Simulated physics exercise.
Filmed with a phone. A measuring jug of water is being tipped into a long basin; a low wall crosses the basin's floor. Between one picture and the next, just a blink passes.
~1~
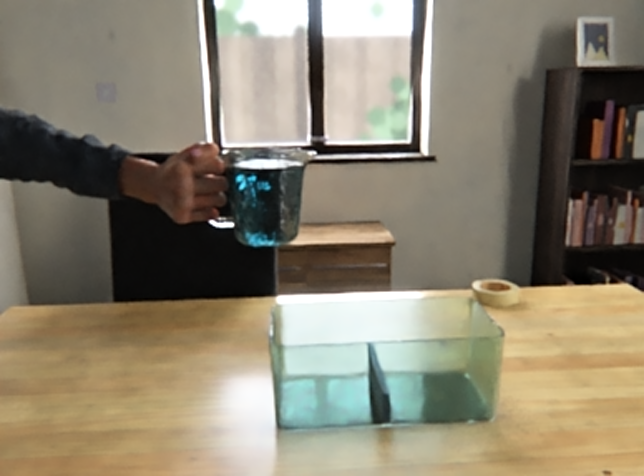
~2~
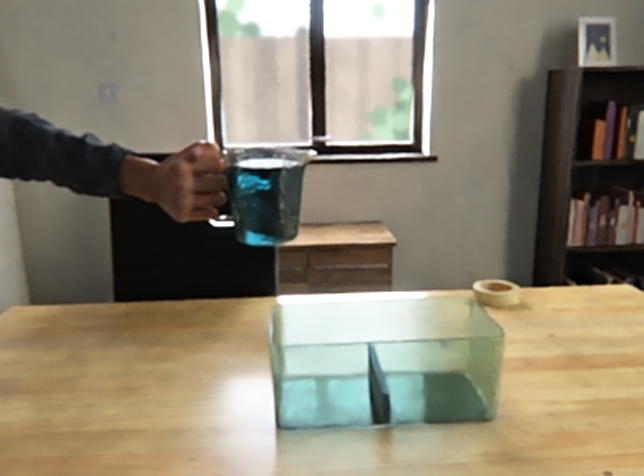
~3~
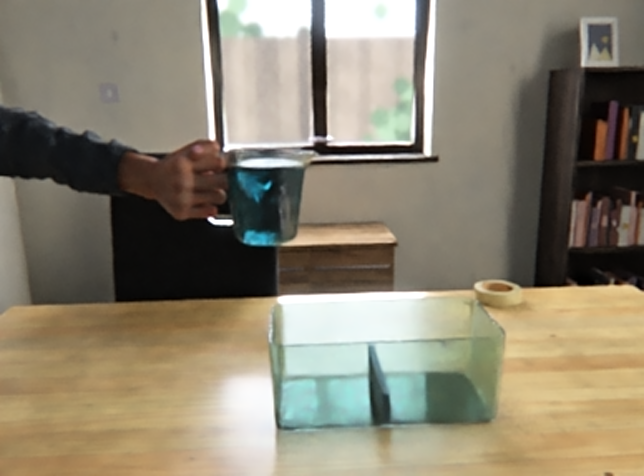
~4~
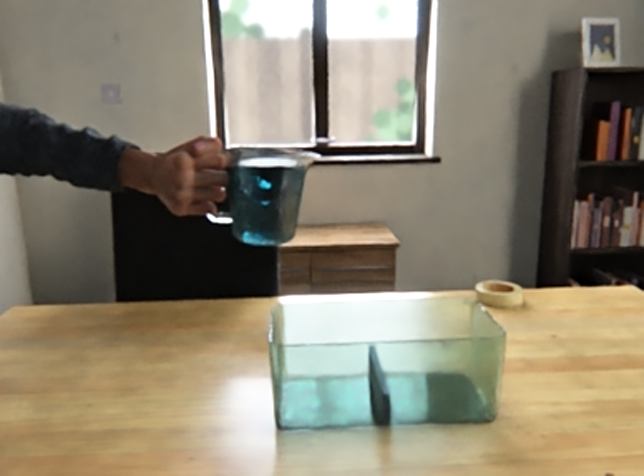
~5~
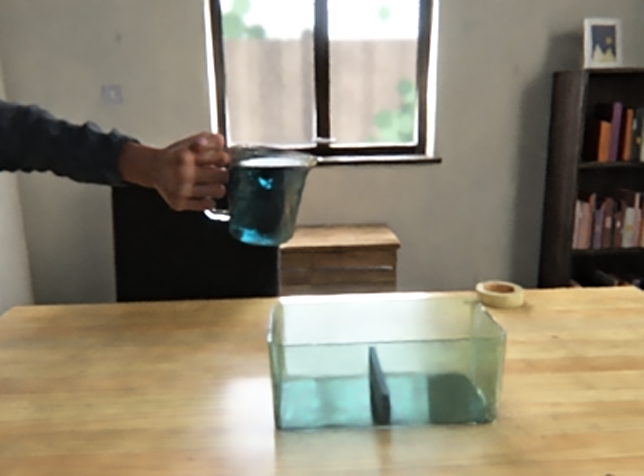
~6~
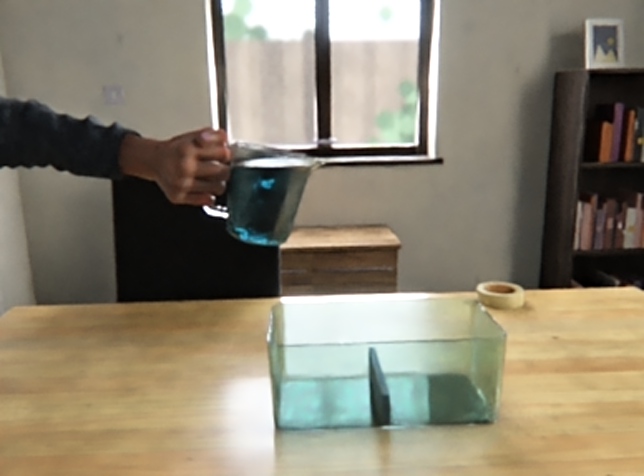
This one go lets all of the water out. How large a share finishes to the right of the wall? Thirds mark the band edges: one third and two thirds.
I would say between a third and two thirds ends up on that side.
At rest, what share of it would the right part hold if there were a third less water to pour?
Around 25 percent, more or less.
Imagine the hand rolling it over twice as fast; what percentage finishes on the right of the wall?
I'd say roughly 35 in every hundred ends up there.
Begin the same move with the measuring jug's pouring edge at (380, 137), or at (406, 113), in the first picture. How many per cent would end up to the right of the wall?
About 90 per cent, then about 65 per cent.
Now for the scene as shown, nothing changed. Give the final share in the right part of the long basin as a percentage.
Around 55 percent.
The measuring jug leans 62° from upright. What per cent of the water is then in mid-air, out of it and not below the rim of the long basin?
Share out of both vessels: Approx. 20 %.
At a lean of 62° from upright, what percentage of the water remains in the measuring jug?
Around 75 percent remains.
A moment on, the measuring jug is tipped part way and 77 per cent is still to pour, 1 is left of the wall and 5 right of it.
Next, the measuring jug is tipped on its side and 23 per cent is still to pour, 12 is left of the wall and 43 right of it.
Then the measuring jug is tipped right over and 1 per cent is still to pour, 41 is left of the wall and 55 right of it.
Later the measuring jug is tipped right over and 0 per cent is still to pour, 43 is left of the wall and 56 right of it.
In the end 43 per cent lies left of the wall, 56 right of it and 1 outside.
